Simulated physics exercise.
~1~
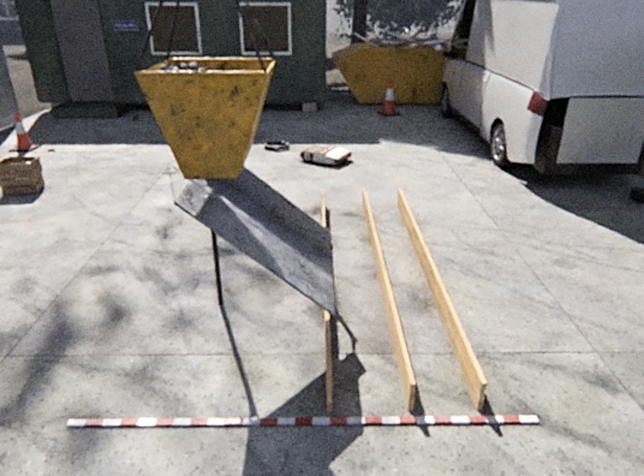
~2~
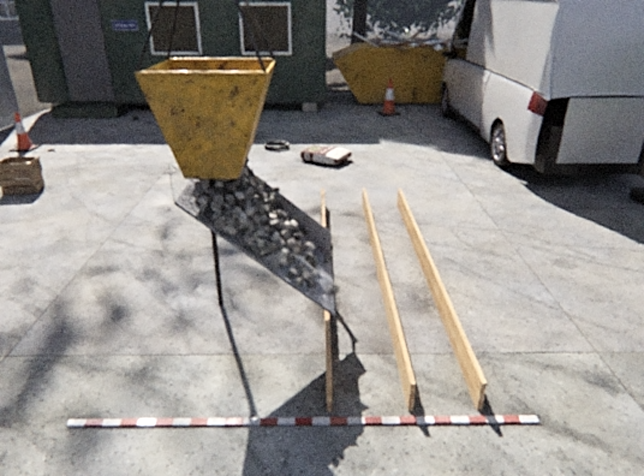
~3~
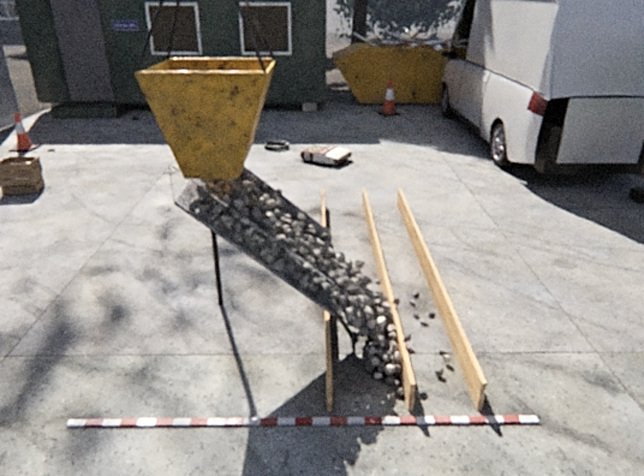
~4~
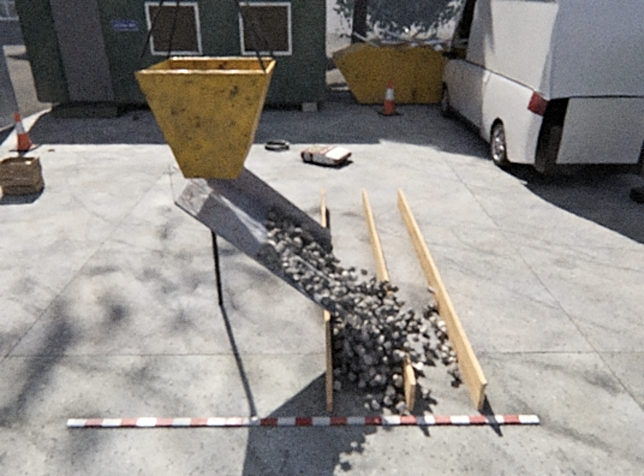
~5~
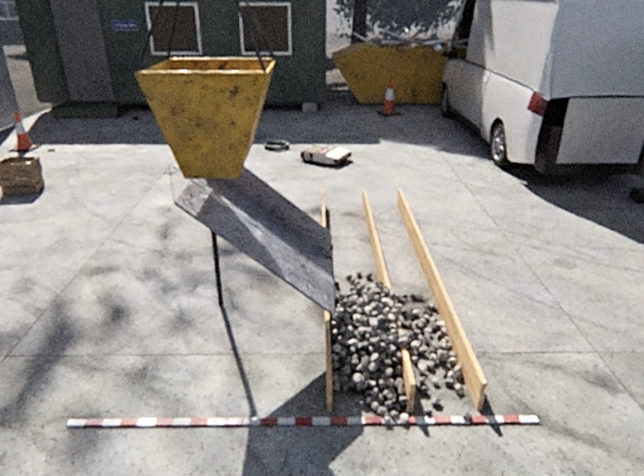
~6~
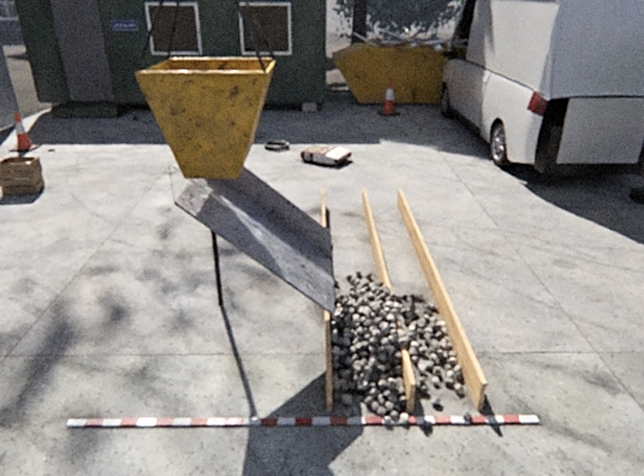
In a paved yard beside a white van, grey stones dropped from a hanging yellow skip onto a sloping steel sheet, slid down to the right and piled up between the wooden planks, mostly in the left bay, with some in the right.
